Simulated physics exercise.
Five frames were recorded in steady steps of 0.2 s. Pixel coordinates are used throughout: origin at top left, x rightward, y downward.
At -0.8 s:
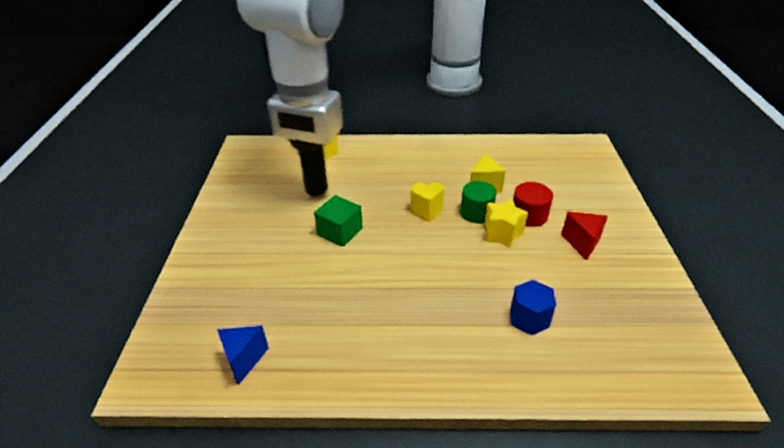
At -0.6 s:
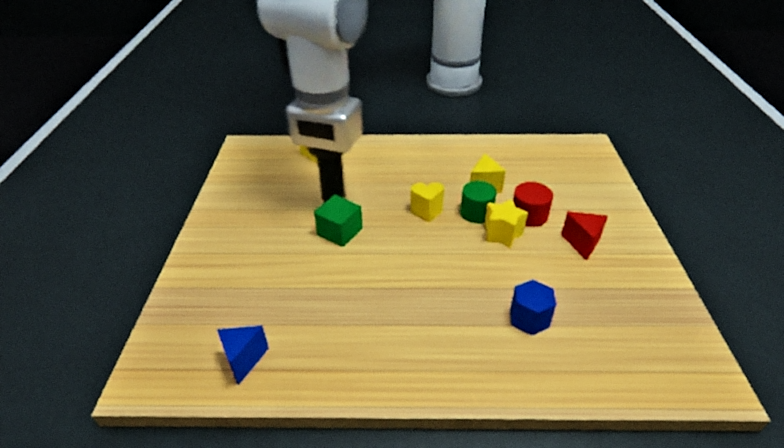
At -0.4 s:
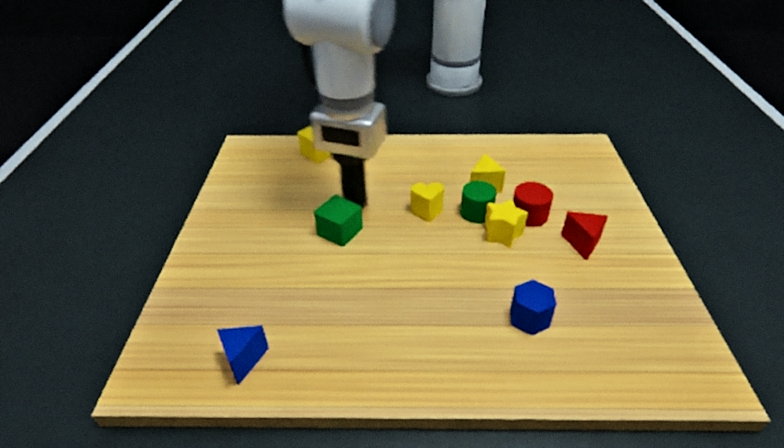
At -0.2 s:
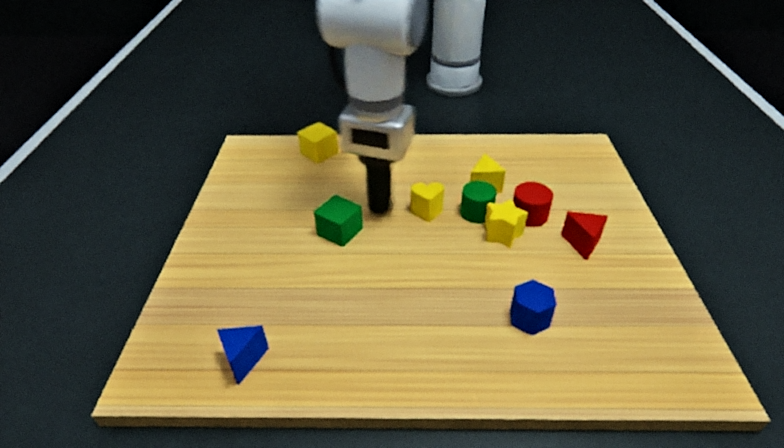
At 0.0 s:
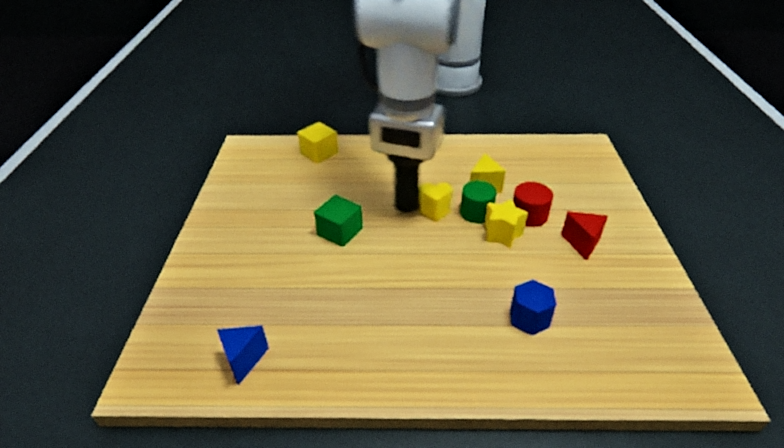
A robot arm moves right across a wooden board and nudges a yellow heart-shaped block.
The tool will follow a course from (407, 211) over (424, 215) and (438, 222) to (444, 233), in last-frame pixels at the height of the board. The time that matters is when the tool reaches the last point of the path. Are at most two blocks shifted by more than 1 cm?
Yes, I think so.
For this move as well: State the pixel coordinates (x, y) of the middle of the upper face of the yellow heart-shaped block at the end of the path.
Close to (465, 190).
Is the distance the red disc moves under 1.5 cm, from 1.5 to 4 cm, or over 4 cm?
The block winds up within 1.5 cm of where it is now.
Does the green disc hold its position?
No, that is not what happens.
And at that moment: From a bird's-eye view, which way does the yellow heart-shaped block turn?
Seen from overhead, it turns anticlockwise.
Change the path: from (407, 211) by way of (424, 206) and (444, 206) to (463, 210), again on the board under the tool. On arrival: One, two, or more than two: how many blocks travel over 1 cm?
The answer will be at least three.
What follows on the original path. Halfway along, tool (432, 211); yellow heart-shaped block (461, 189), turned 30° anticlockwise; green disc (492, 189).
At the end, tool (444, 227); yellow heart-shaped block (465, 190), turned 50° anticlockwise; green disc (494, 189); yellow star block unmoved; red disc unmoved.
